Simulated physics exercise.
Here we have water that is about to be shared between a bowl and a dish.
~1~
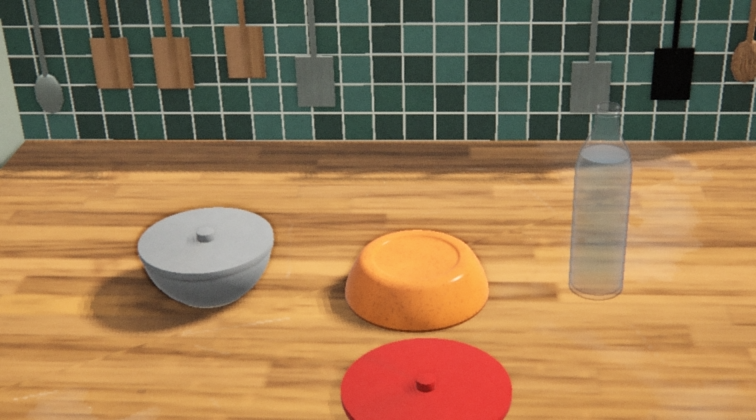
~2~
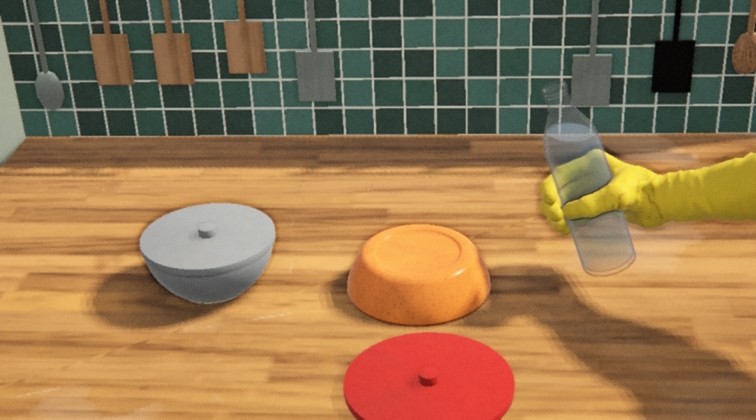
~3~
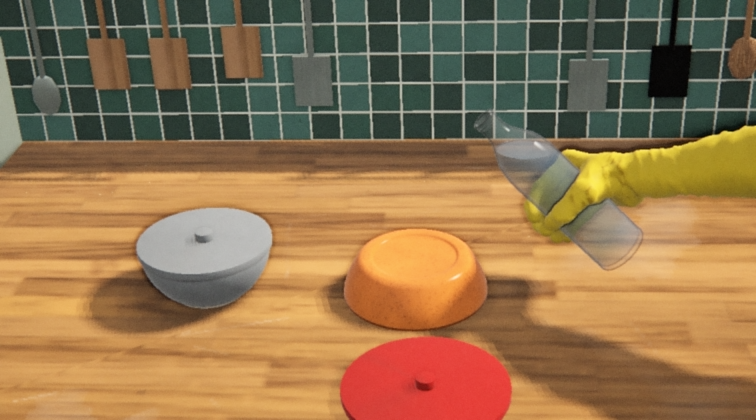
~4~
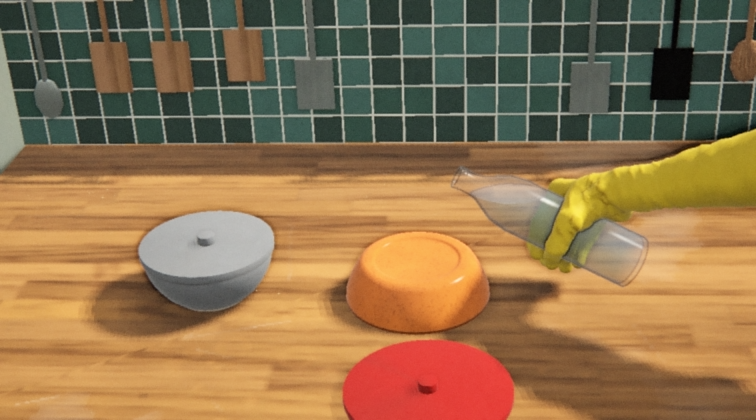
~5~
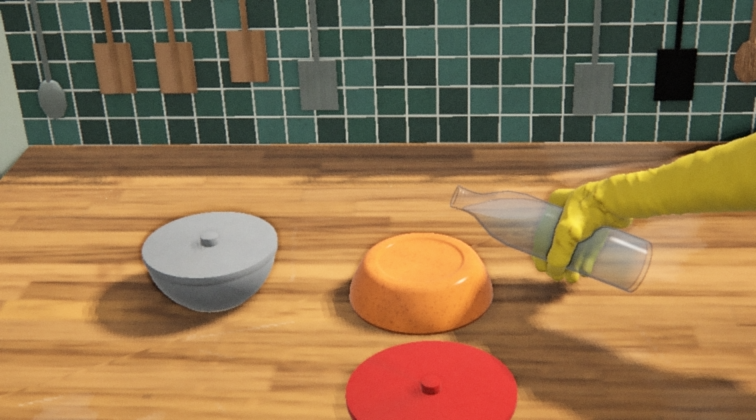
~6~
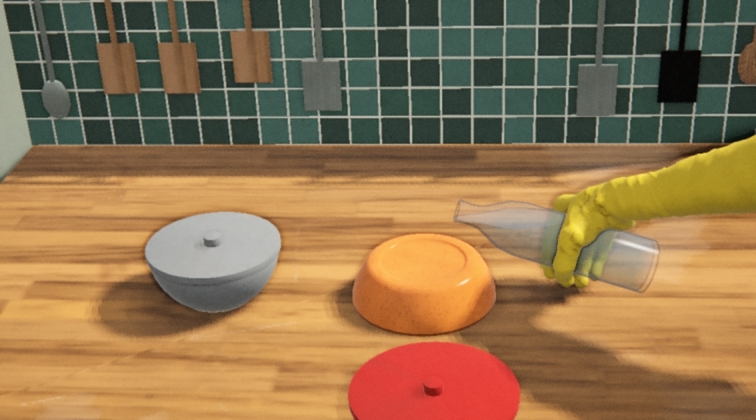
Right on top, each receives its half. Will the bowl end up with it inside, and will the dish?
The bowl gets none, the dish gets none.
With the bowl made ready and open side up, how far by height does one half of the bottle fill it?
I'd say around 45 per cent, give or take.
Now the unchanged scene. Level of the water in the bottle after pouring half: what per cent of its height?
It sits at roughly 35 per cent of the height.
Soon after, it runs off the upturned base of the dish.
Later, it hits the lid of the bowl and runs off.
In the end, the dish is empty, in a puddle; the bowl is empty, in a puddle.
